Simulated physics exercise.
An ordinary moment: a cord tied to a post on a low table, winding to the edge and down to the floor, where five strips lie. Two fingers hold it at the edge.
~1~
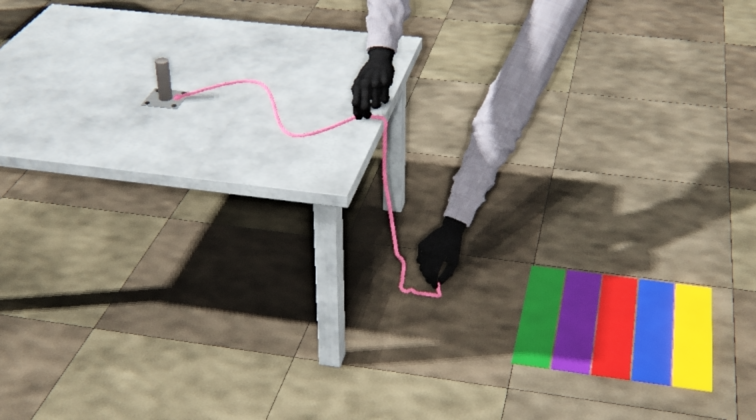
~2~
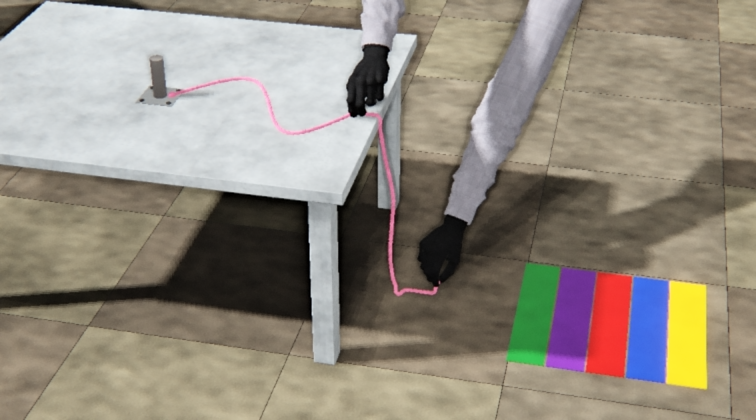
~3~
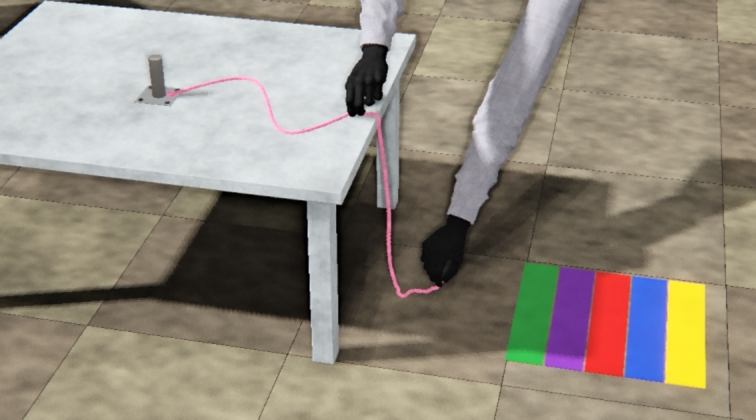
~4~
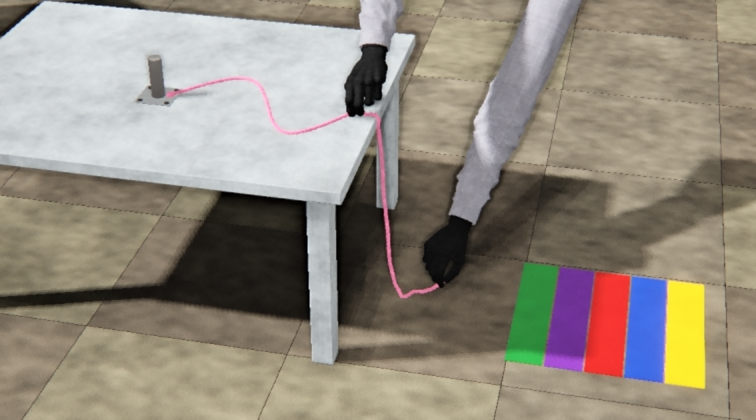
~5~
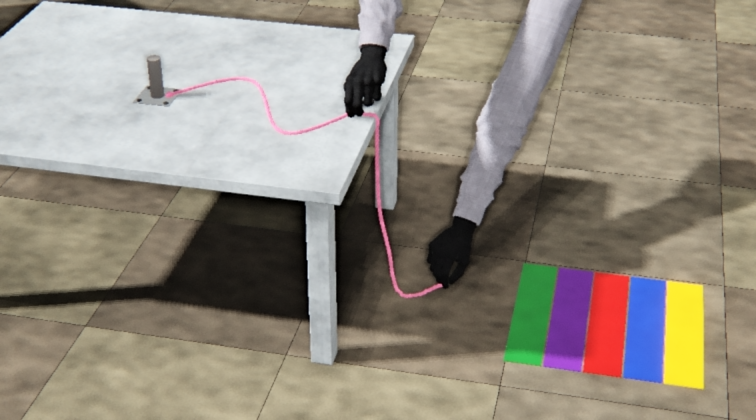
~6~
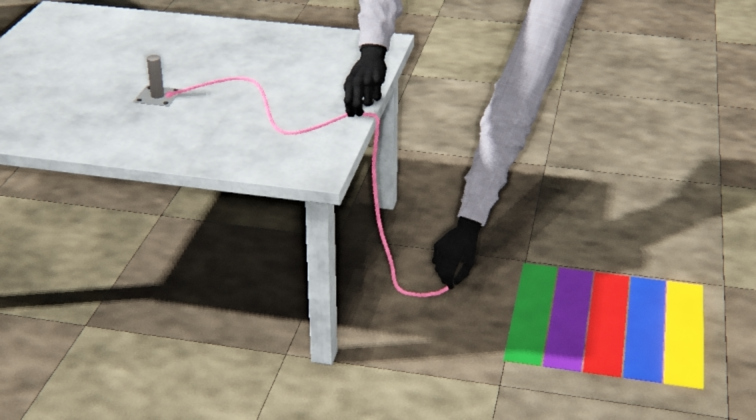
A gloved hand near the floor drew the loose end of a pink cord slightly right, toward five coloured strips, while another gloved hand held the cord at the table's edge.
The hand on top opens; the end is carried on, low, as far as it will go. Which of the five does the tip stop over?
Over yellow.
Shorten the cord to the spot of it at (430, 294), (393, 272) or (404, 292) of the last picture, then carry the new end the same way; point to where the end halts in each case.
About (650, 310), (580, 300) and (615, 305).
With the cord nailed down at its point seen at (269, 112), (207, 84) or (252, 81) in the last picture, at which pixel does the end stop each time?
Near (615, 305), (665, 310) and (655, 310).
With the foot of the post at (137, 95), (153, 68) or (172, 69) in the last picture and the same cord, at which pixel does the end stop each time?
About (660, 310), (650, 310) and (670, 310).
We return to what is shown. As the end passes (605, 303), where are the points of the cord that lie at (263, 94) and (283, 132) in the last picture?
Near (289, 110) and (374, 119).
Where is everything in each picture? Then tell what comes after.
End (438, 283); green (534, 347); purple (573, 352); red (612, 357); blue (652, 363); yellow (692, 369), in the first picture.
End (439, 282); cord through (206, 85) (267, 96) (301, 133) (379, 121) (393, 201) (392, 273), in the second picture.
End (442, 282), in the third picture.
End (444, 282); cord through (205, 85) (265, 96) (300, 132) (377, 120) (384, 200) (392, 274), in the fourth picture.
End (448, 283), in the fifth picture.
End (453, 284); cord through (204, 85) (264, 96) (299, 133) (376, 120) (376, 199) (393, 273), in the sixth picture.
Soon after, end near (605, 303); over red.
After that, end near (655, 310); over blue.
At the stop, end near (684, 314); over yellow. The end stops over the yellow strip.
